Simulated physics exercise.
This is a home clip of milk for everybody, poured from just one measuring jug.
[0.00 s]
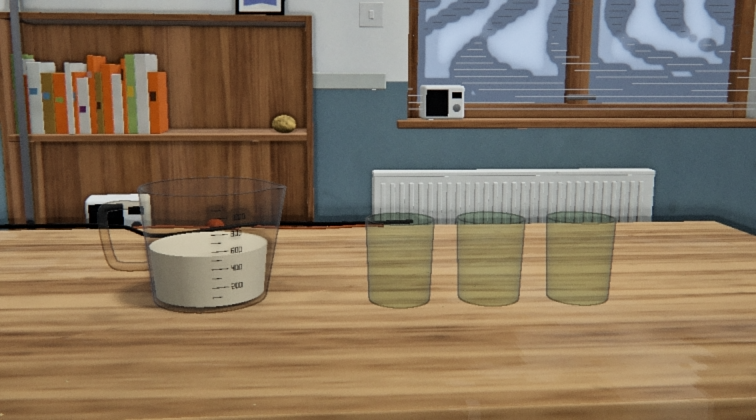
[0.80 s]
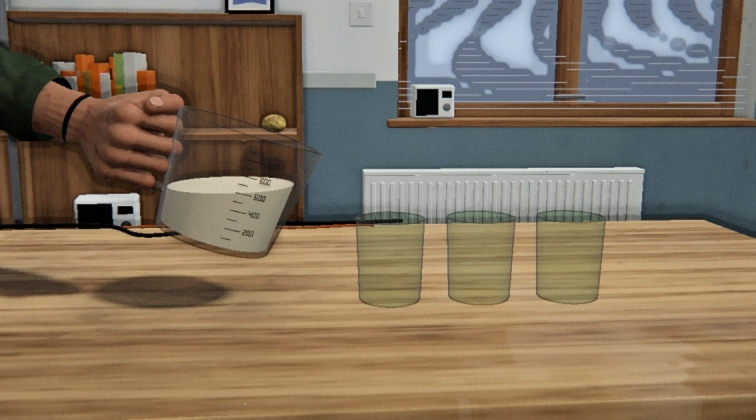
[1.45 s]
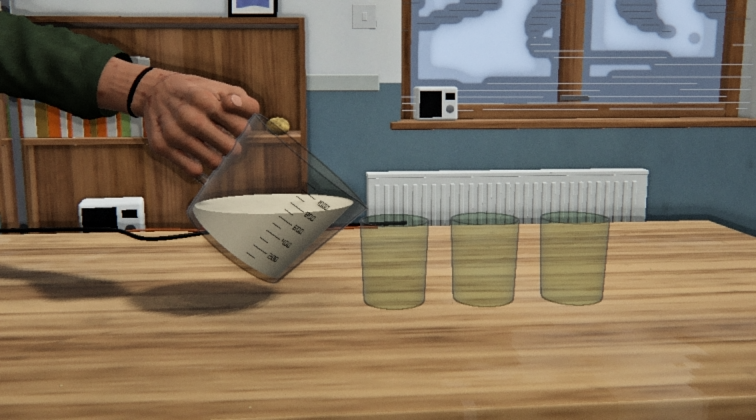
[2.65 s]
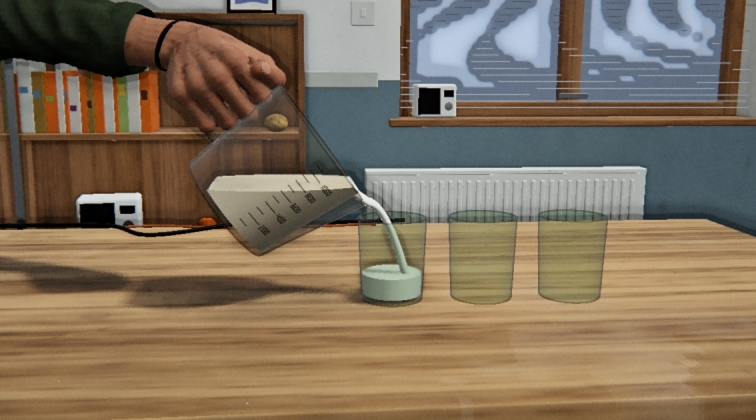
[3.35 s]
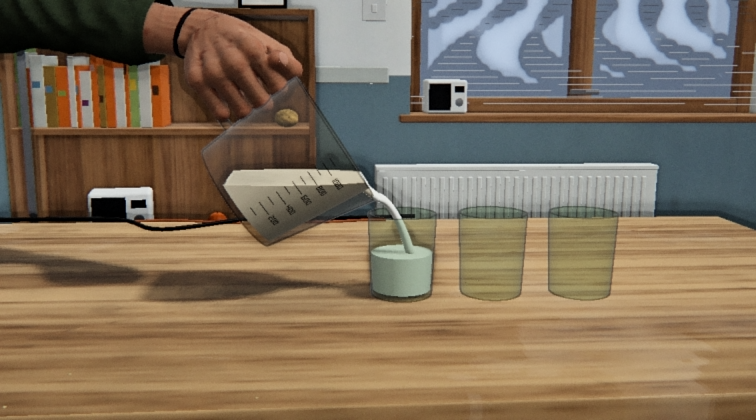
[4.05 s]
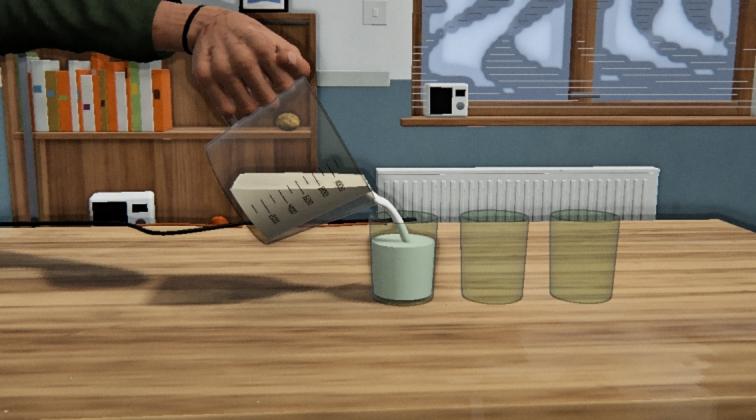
A hand in a dark green sleeve with a black wristband reaches in from the left over a wooden table, seen from the front in a room with a bookshelf, white radiator and window. It lifts a clear measuring jug of white milk and tilts it beside three empty yellowish-green tumblers. Milk streams into the leftmost tumbler, its level rising past halfway, while the view shifts slightly.
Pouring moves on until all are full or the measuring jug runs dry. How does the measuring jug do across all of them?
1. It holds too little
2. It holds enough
1.
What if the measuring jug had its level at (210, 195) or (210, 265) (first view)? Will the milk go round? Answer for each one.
So, going one after another, it covers it and then it doesn't stretch.
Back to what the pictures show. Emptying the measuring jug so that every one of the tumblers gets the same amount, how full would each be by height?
Level per vessel: Roughly 70 in a hundred.
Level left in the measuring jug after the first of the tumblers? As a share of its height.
Level: Close to 25 per cent.
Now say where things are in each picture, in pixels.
Nothing is moving yet; measuring jug (209, 238) about half full; three tumblers, the last at (579, 255), in the first picture.
The measuring jug is picked up; measuring jug about half full, surface at (229, 185); the first is empty, in the second picture.
The measuring jug leans over the first tumbler; measuring jug (273, 198) tipped 40° with all of its load; three tumblers, the last at (573, 255), in the third picture.
The milk is flowing; measuring jug (276, 173) tipped 55° with nearly all of its load; the first is about a quarter full, in the fourth picture.
The milk is flowing; measuring jug (288, 164) tipped 55° with about three quarters of its load; three tumblers, the last at (581, 249), in the fifth picture.
The milk is flowing; measuring jug (291, 164) tipped 60° with about two thirds of its load; the first is about two thirds full, in the sixth picture.
By 4.5 s, the first is about three quarters full.
By 9.6 s, the first is done and the measuring jug has about half of its load.
By 19.7 s, the measuring jug is empty with two filled and the next at about a third of a serving.
